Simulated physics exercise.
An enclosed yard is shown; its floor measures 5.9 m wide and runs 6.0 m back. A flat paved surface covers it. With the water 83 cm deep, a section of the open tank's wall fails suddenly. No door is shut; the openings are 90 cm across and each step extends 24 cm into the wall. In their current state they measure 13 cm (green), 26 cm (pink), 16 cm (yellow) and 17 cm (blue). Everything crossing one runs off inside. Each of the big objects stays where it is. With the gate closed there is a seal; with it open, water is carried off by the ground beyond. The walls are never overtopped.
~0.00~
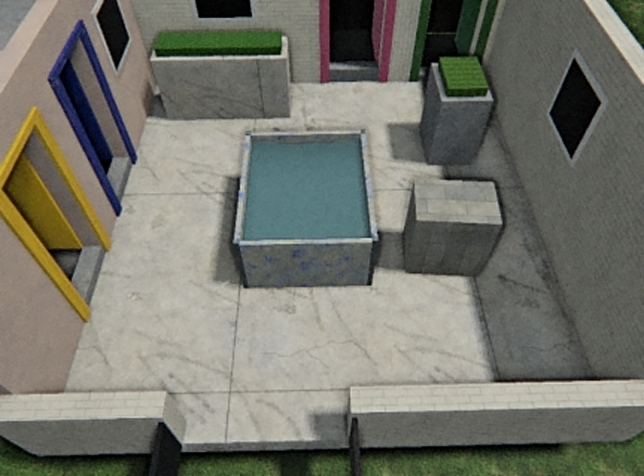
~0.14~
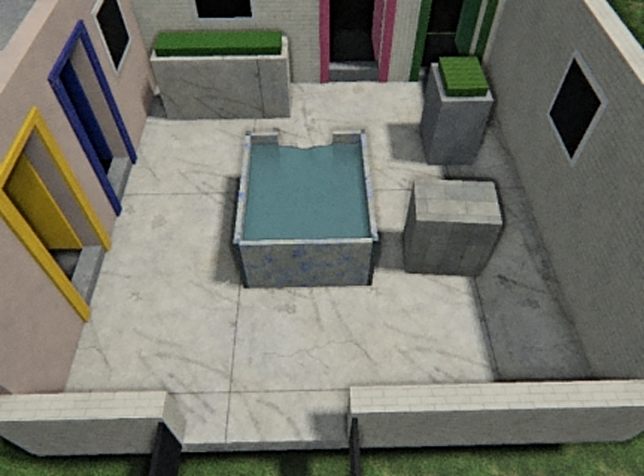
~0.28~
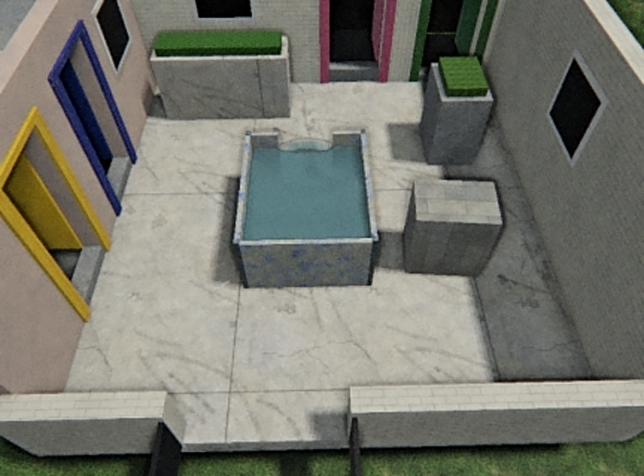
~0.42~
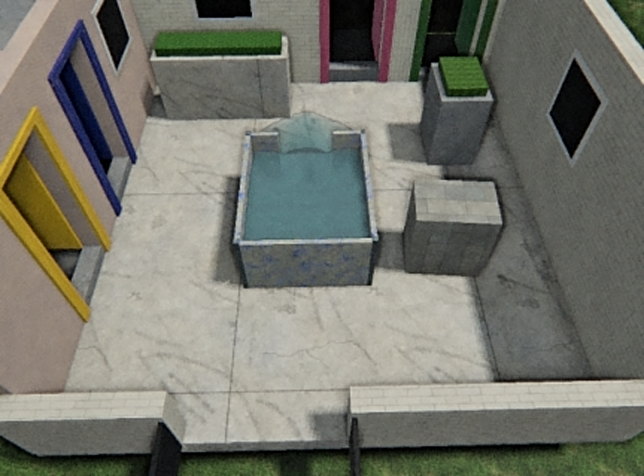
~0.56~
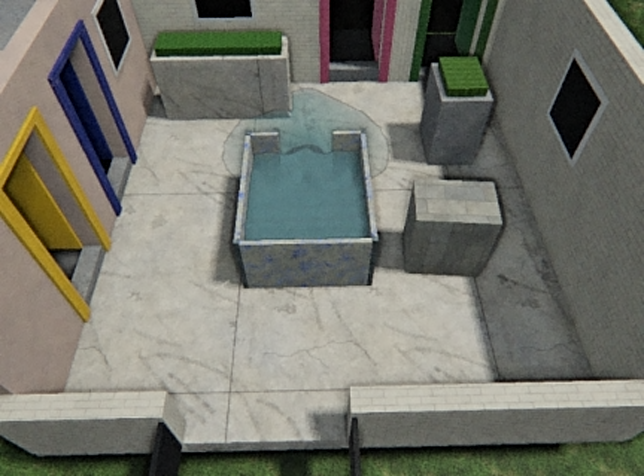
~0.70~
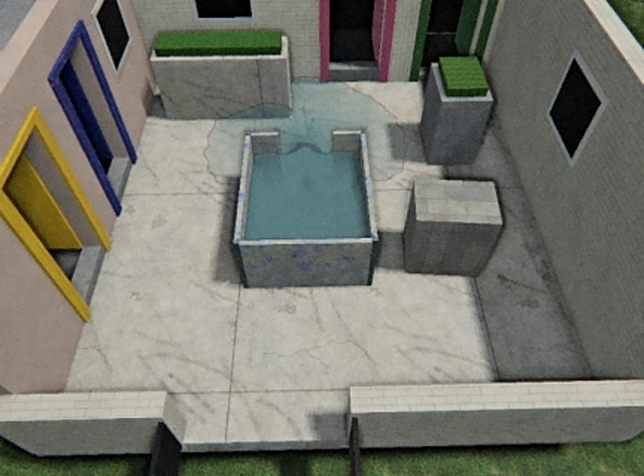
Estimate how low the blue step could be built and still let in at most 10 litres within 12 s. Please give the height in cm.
I would say 7 cm or so.
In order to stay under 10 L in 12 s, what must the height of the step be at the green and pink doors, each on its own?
Some 18 cm for green, some 28 cm for pink.
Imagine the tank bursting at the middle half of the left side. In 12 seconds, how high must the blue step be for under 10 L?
Some 31 cm.
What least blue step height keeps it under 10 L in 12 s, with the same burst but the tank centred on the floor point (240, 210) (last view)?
Roughly 7.0 cm is needed.
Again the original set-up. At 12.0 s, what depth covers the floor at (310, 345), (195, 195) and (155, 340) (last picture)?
Around 6 cm, 2 cm and 8 cm.
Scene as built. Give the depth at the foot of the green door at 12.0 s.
About 8.0 centimetres deep.
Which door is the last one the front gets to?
Door: Yellow.
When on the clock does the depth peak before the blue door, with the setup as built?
Around 2.4 seconds.
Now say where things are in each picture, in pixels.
Still water, 83 cm deep, in the open tank at (306, 187); the blue door at (103, 133) is dry, in the first frame.
Water pours out on the far side and has run 0.4 m, to a hidden place; about 13 cm deep outside, 83 cm at the back, in the second frame.
Water pours out on the far side and has run 0.9 m, to a hidden place; about 12 cm deep outside, 83 cm at the back, in the third frame.
Water pours out on the far side and has run 1.6 m, to (301, 116); about 7 cm deep outside, 78 cm at the back, in the fourth frame.
Water pours out on the far side and has run 2.2 m, to (301, 92); about 5 cm deep outside, 69 cm at the back, in the fifth frame.
The front is at (338, 83), 2.5 m from the gap on the far side; 5.0 m2 of floor is wet, 72 cm left at the back; the blue door at (103, 133), 2.7 m from the gap, is still 1.4 m from the nearest water, in the sixth frame.
After 1.4 s water covers 25 % of the floor, deepest (44 cm) near (308, 176); it has not reached the blue door.
After 3.0 s water covers 45 % of the floor, deepest (29 cm) near (167, 86); 10 cm at the blue door, 0 litres in over its 17 cm step.
After 12.0 s water covers 100 % of the floor, deepest (10 cm) near (595, 410); 4 cm at the blue door, 0 litres in over its 17 cm step.
At the blue door as built, the water arrived by 1.8 s and peaked near 11 cm at 2.4 s.
With a step of 6 cm, 18 litres would have come in within the 12 s; with 8.5 cm, 5 litres. So under 10 litres takes about 7 cm.
